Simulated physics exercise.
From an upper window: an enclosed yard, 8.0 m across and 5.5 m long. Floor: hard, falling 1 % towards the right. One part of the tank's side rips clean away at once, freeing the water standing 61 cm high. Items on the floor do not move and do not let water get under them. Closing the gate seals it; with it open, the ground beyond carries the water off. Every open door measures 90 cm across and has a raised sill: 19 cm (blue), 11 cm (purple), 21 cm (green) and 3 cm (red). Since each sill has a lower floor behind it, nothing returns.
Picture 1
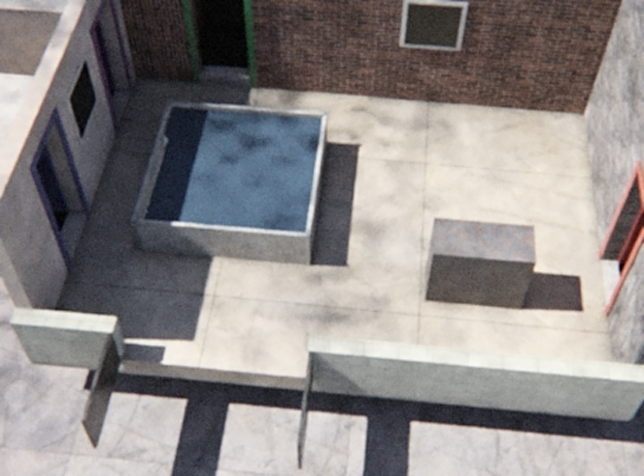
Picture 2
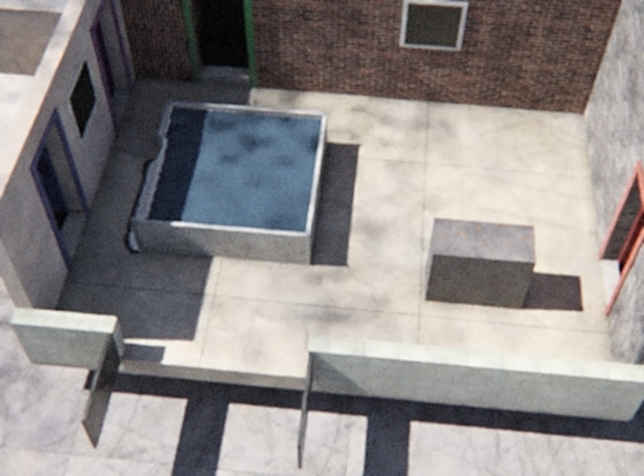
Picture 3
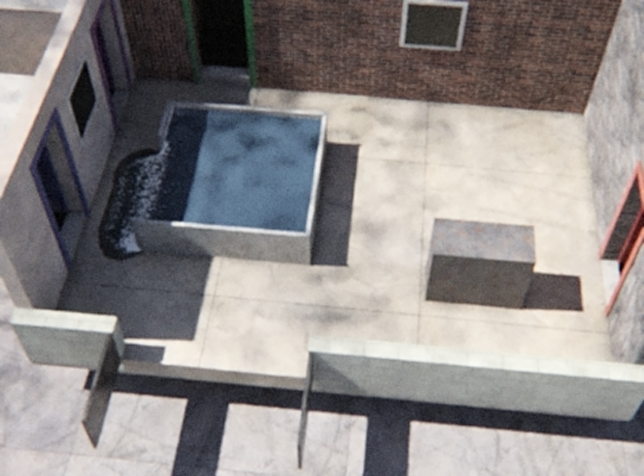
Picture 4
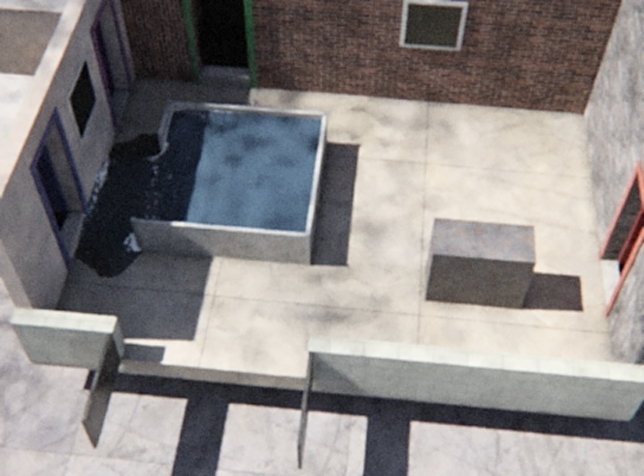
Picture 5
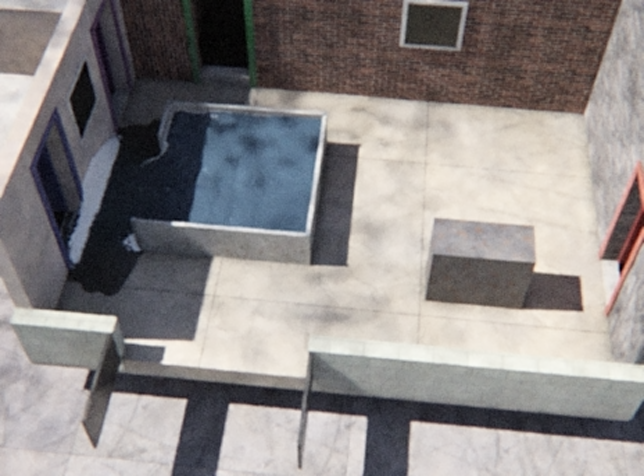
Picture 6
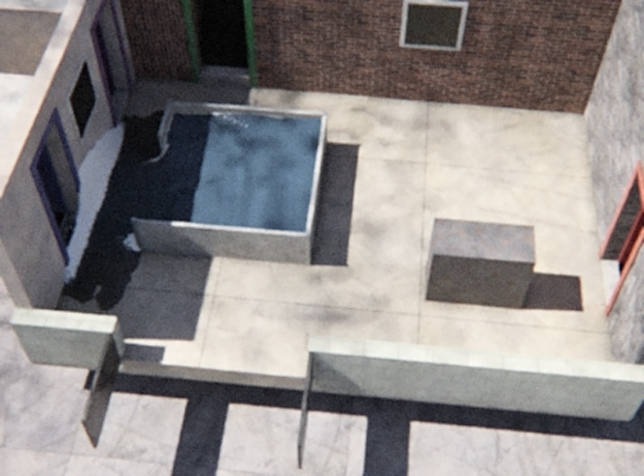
A raised tank's left side breaks open and dark water spreads across the yard floor.
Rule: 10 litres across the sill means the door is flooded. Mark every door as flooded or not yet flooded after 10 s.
After that time, blue door: Flooded; purple door: Flooded; green door: Not yet flooded; red door: Flooded.
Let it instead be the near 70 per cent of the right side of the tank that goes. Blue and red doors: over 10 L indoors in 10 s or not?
Against that limit: Blue not over, red past it.
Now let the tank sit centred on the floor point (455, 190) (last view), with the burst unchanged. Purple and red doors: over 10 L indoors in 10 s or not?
Lab note: Purple door limit exceeded; red door limit not exceeded.
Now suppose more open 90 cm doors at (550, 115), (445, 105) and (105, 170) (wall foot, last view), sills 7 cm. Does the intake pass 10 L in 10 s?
In that order: Under, under, over.
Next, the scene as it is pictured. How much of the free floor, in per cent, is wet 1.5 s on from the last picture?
Wet share: About 20 %.
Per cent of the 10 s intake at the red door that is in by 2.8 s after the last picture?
Around 0 percent.
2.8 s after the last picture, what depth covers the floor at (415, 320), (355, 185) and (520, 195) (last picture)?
The depths come out at 0, 0 and 0 centimetres, in the order listed.
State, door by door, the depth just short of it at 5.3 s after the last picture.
Blue 16 cm, purple 13 cm, green 11 cm, red 4 cm.
Then, 0.7 s after the last picture water covers 15 % of the floor and is deepest (48 cm) near (105, 202); blue door 38 cm at the sill, 46 L in, purple door 11 cm at the sill, 0 L in, green door not reached, red door not reached.
Then, 1.5 s after the last picture water covers 20 % of the floor and is deepest (48 cm) near (51, 325); blue door 37 cm at the sill, 131 L in, purple door 12 cm at the sill, 0 L in, green door 19 cm at the sill, 0 L in, red door not reached.
Then, 2.8 s after the last picture water covers 50 % of the floor and is deepest (32 cm) near (47, 336); blue door 24 cm at the sill, 206 L in, purple door 16 cm at the sill, 4 L in, green door 17 cm at the sill, 1 L in, red door not reached.
Then, 5.3 s after the last picture water covers 85 % of the floor and is deepest (19 cm) near (585, 123); blue door 16 cm at the sill, 214 L in, purple door 13 cm at the sill, 33 L in, green door 11 cm at the sill, 1 L in, red door 4 cm at the sill, 0 L in.
Then, 9.3 s after the last picture water covers 95 % of the floor and is deepest (14 cm) near (611, 358); blue door 9 cm at the sill, 214 L in, purple door 9 cm at the sill, 40 L in, green door 8 cm at the sill, 1 L in, red door 13 cm at the sill, 94 L in.
